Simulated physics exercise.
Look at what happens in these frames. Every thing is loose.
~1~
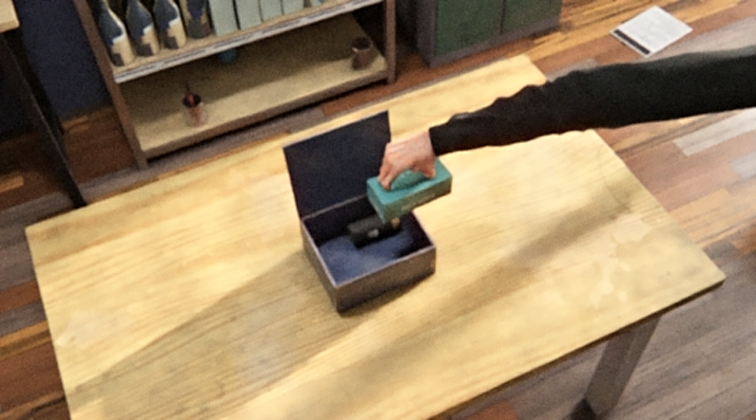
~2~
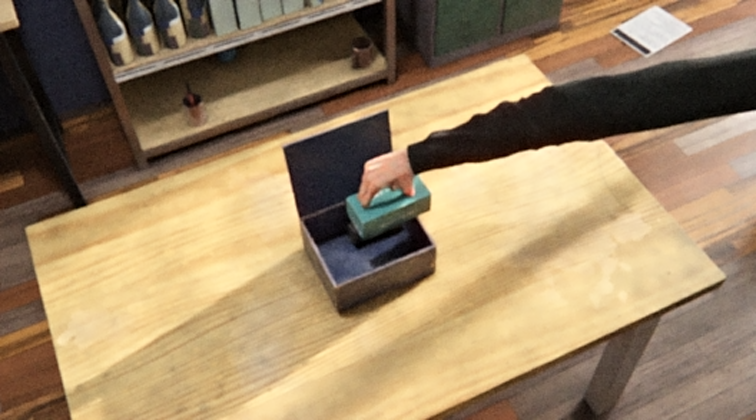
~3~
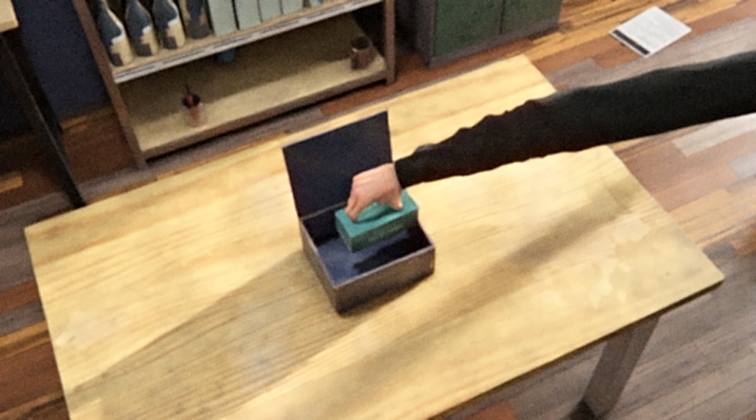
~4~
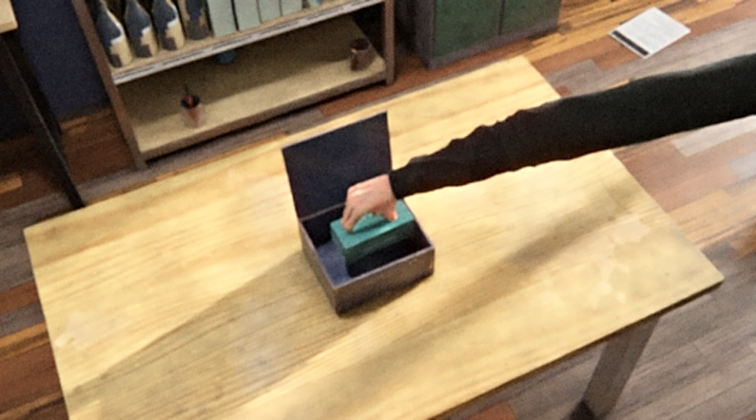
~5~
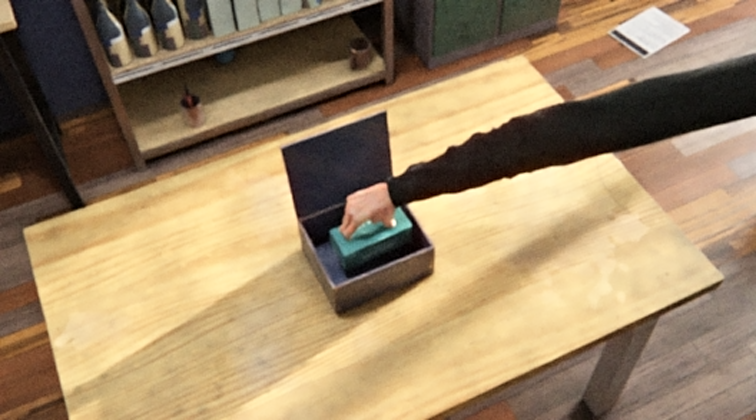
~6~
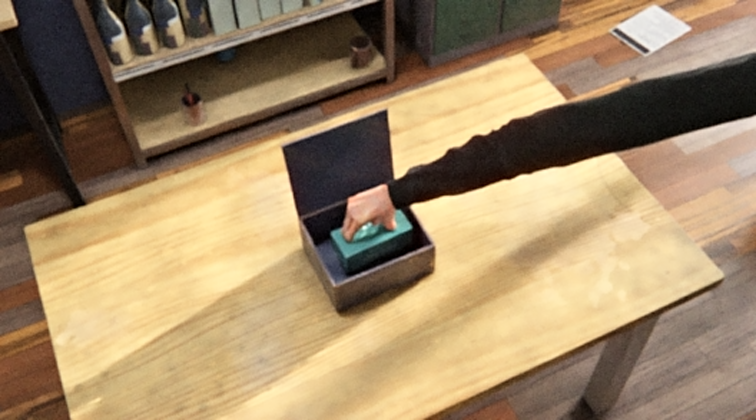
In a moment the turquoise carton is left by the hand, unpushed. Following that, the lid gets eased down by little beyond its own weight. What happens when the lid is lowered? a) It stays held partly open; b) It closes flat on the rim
It closes flat on the rim.
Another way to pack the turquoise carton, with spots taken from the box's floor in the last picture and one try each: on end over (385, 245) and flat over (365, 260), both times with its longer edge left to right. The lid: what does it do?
On the first try the lid stays partly open, and on the second it goes all the way down.
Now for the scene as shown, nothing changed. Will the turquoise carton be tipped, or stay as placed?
By the end it has kept its angle.
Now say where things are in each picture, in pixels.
The first picture shows on its way; turquoise carton (410, 187); black shaker (373, 226).
The second picture shows on its way; turquoise carton (389, 204).
The third picture shows on its way; turquoise carton (377, 218).
The fourth picture shows on its way; turquoise carton (372, 229).
The fifth picture shows on its way; turquoise carton (371, 236).
The sixth picture shows in place under the hand; turquoise carton (372, 238).
Then, 1.00 s past the last view, lid starting down; turquoise carton displaced a little near (372, 252).
Then, 1.70 s past the last view, lid 54° above the rim; turquoise carton displaced a little near (372, 252).
Then, 2.20 s past the last view, lid 18° above the rim; turquoise carton displaced a little near (372, 252).
Finally, lid shut; moved from the start, turquoise carton; black shaker still in place. Final places as the last picture's camera would see them, turquoise carton near (372, 252).
